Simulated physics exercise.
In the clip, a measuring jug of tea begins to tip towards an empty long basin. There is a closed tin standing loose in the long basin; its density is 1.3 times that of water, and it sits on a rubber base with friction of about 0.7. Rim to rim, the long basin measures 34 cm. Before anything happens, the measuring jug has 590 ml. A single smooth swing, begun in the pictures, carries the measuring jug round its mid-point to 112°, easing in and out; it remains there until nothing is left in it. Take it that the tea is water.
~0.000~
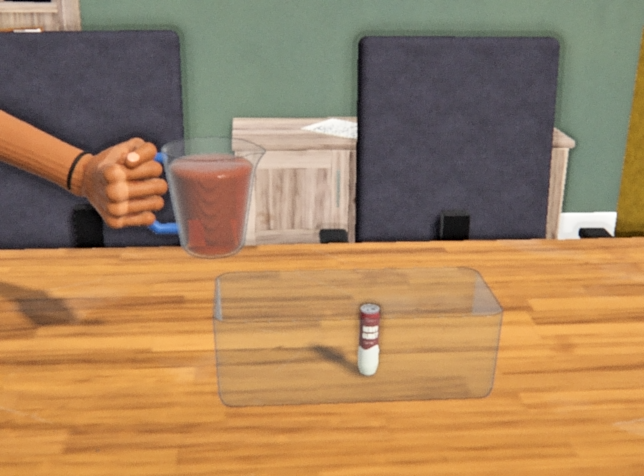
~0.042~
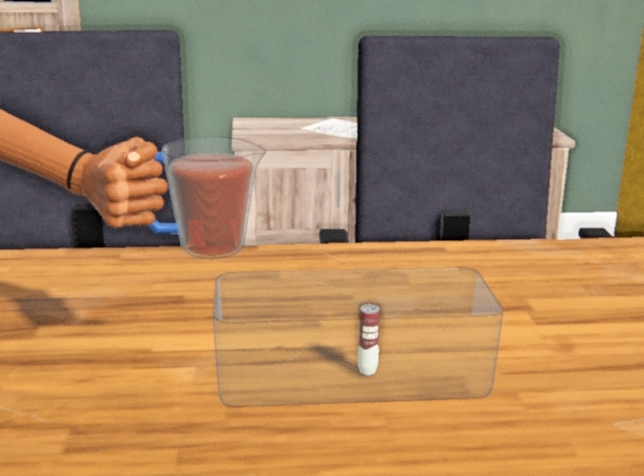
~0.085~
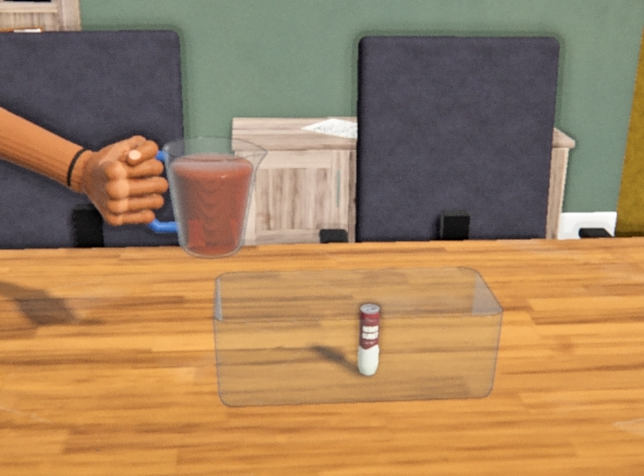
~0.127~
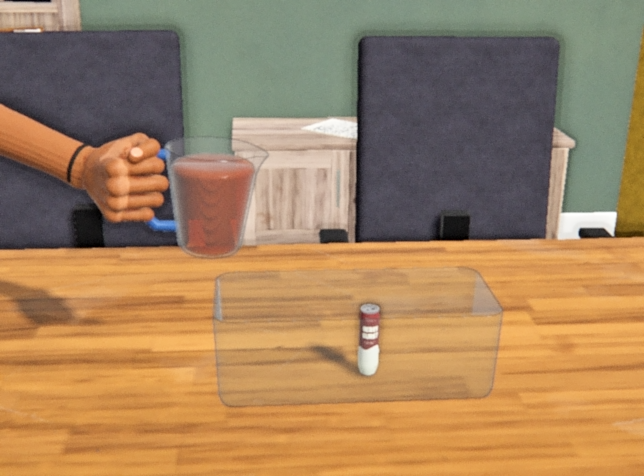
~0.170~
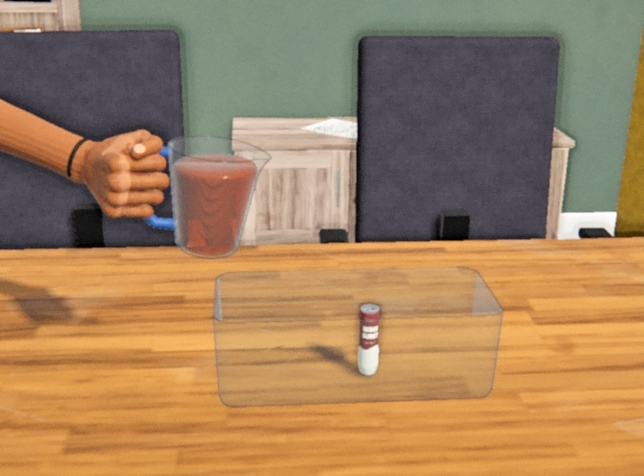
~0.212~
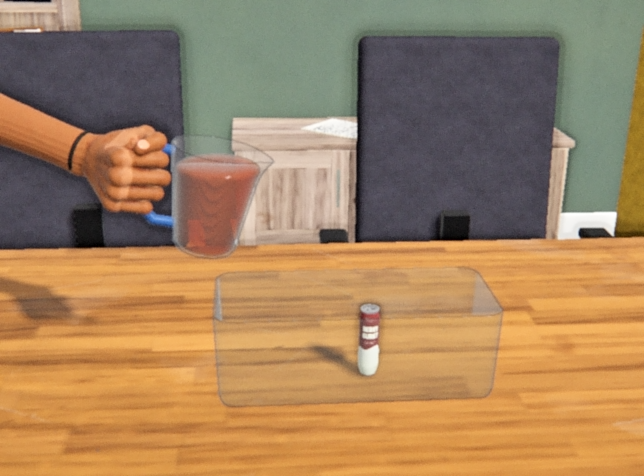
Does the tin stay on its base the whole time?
Yes, it stays upright.
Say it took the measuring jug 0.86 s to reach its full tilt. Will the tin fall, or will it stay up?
The tin stays on its base.
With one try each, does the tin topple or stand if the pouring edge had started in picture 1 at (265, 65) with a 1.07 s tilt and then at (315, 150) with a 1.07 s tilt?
Run one: It tumbles. Run two: It tumbles.
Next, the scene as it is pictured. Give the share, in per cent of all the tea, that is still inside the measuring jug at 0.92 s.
Roughly 16 per cent.
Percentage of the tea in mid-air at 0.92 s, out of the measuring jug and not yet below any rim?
About 16 per cent.
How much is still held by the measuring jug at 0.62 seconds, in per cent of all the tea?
Near 76 in a hundred.
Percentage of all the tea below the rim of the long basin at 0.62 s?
Near 6 in a hundred.
By 0.62 s the tilt is 70° and 75 per cent is still to pour; the tin stands where it began.
By 0.92 s the tilt is 107° and 16 per cent is still to pour; the tin stands where it began.
By 1.23 s the tilt is 112° and 0 per cent is still to pour; the tin stands where it began.
By 1.57 s the tilt is 112° and 0 per cent is still to pour; the tin stands where it began.
At rest the tin stands where it began.
